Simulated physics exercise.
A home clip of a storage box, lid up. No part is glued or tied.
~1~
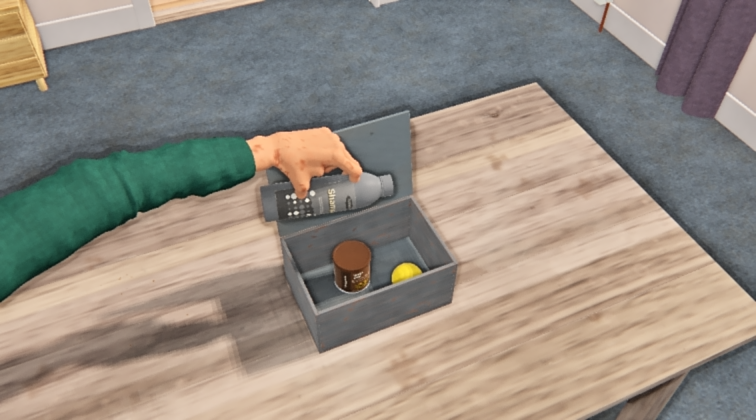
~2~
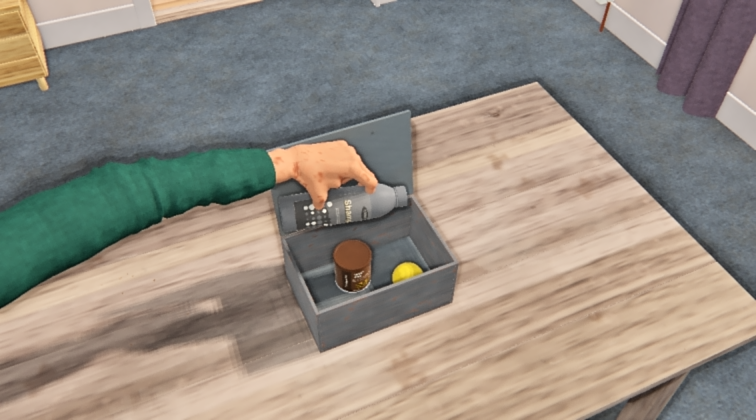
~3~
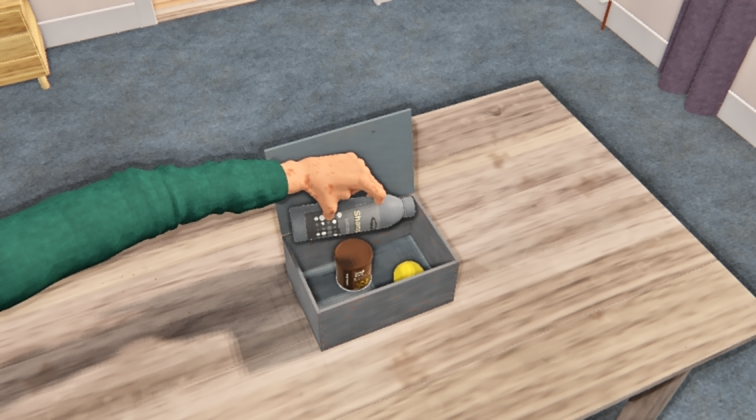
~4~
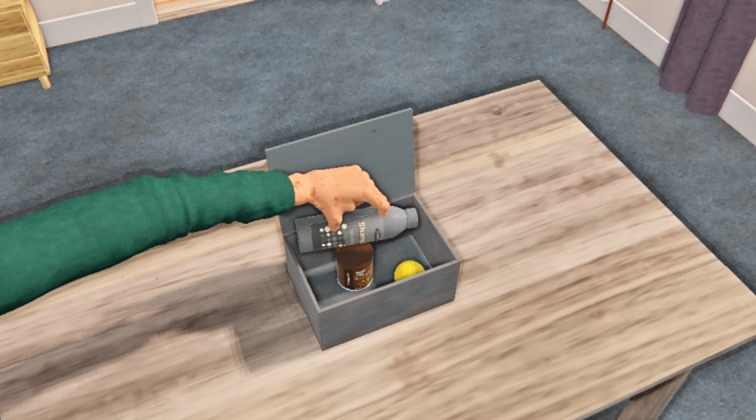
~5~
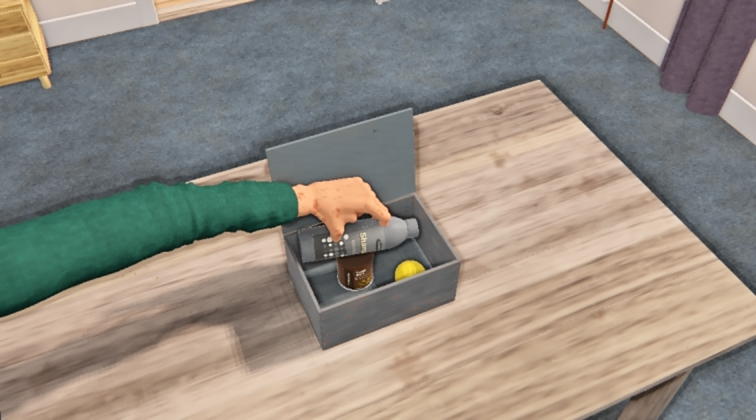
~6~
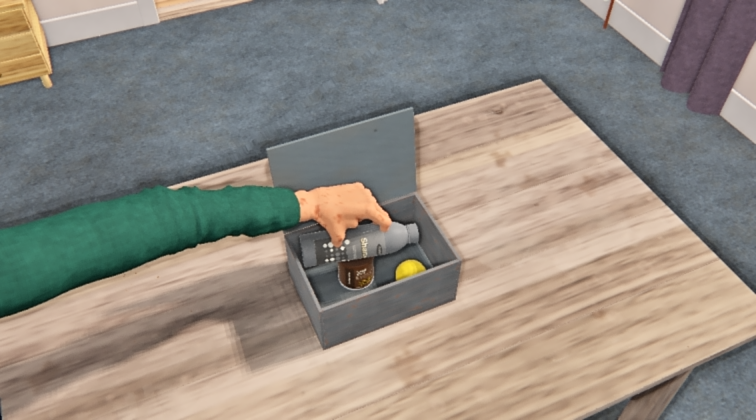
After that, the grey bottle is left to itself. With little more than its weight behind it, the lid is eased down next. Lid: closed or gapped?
Gapped.
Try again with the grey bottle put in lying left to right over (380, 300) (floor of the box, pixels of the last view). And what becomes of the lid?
Lid down.
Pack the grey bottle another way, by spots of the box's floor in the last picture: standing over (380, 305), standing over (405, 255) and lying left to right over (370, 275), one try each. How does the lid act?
1: Open. 2: Open. 3: Open.
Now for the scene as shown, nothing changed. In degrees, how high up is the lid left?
About 20° above the rim.
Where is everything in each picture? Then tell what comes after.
Still above its spot; grey bottle (328, 195); brown tin (352, 268), in the first picture.
Still above its spot; grey bottle (344, 205); brown tin (353, 267), in the second picture.
Still above its spot; grey bottle (353, 215); brown tin (354, 266), in the third picture.
Still above its spot; grey bottle (358, 227); brown tin (355, 265), in the fourth picture.
Still above its spot; grey bottle (359, 237); brown tin (355, 265), in the fifth picture.
Put in, still held; grey bottle (360, 242); brown tin (356, 264), in the sixth picture.
Then, 1.40 s after the last picture, lid 74° above the rim.
Then, 1.70 s after the last picture, lid 45° above the rim.
At rest, lid 20° above the rim; all 3 in place. Seen from the same camera at the end, grey bottle near (359, 242).
